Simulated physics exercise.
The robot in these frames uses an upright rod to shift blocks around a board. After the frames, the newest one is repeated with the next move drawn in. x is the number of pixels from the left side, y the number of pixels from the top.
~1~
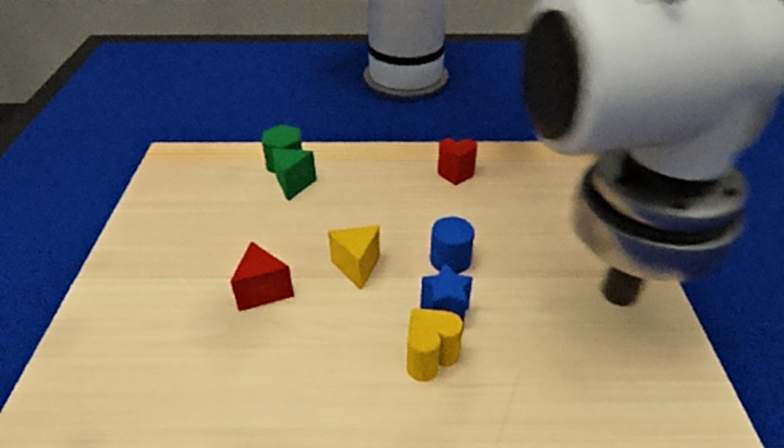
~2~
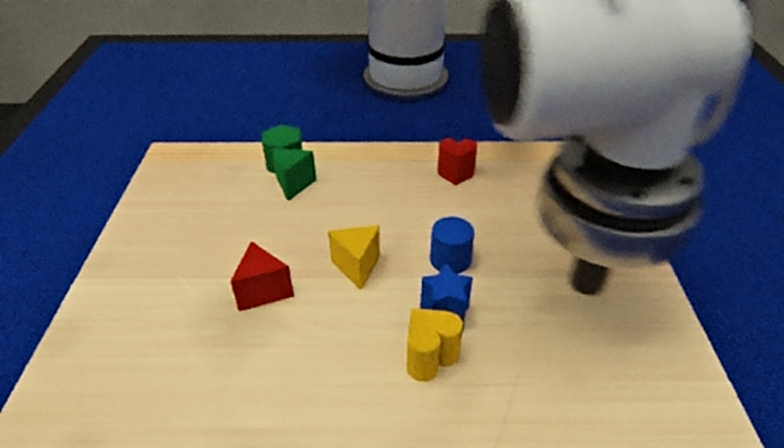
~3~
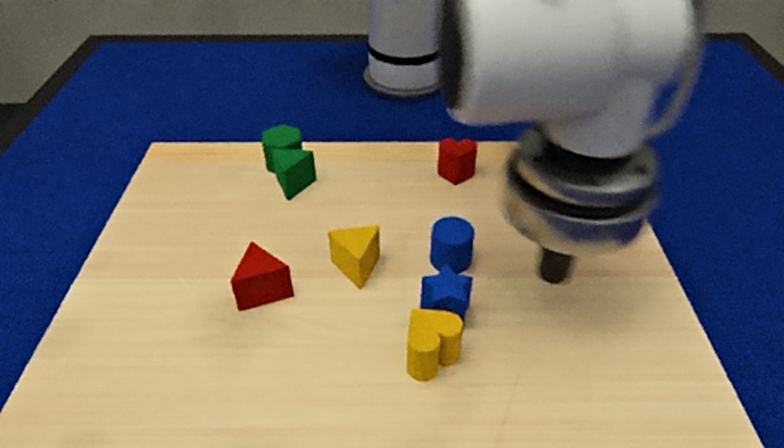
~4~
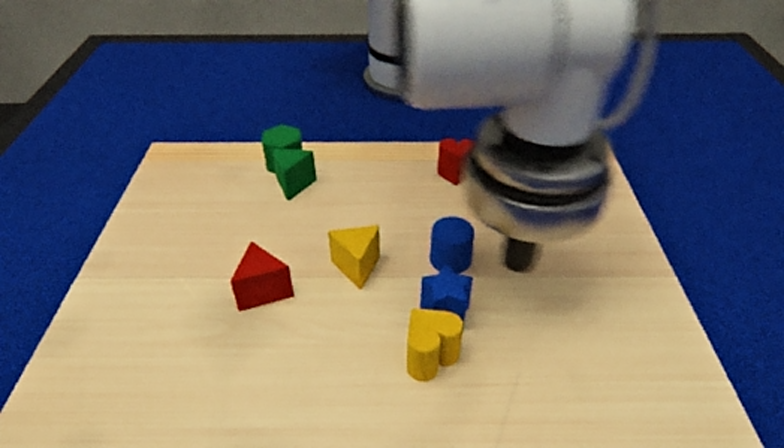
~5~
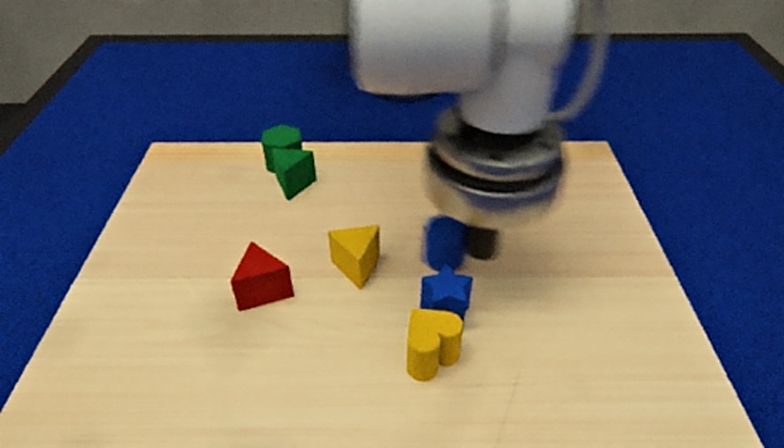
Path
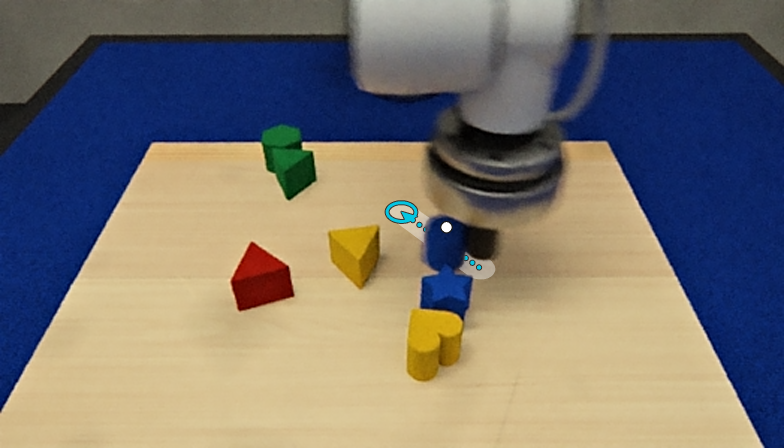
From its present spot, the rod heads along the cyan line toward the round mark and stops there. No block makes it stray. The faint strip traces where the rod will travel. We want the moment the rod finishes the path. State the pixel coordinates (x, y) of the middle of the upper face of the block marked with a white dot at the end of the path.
The centre of its top will be at (391, 208).
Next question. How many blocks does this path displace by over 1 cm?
My best guess is that a single block moves over 1 cm.
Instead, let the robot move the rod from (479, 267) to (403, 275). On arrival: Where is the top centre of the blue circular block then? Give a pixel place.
The middle of its upper face should be somewhere near (398, 219).
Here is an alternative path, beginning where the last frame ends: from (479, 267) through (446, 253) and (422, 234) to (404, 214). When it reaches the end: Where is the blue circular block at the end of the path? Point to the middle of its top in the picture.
I'd expect the centre of its top face to be at (382, 204).
Path on the board, in a line from (479, 267) to (401, 212); the dot is on the blue circular block.
The first path, step by step. One third of the way, rod at (451, 230); blue circular block at (415, 216).
Two thirds of the way, rod at (425, 212); blue circular block at (394, 210).
At the end, rod at (402, 195); blue circular block at (391, 208); blue star block in place.
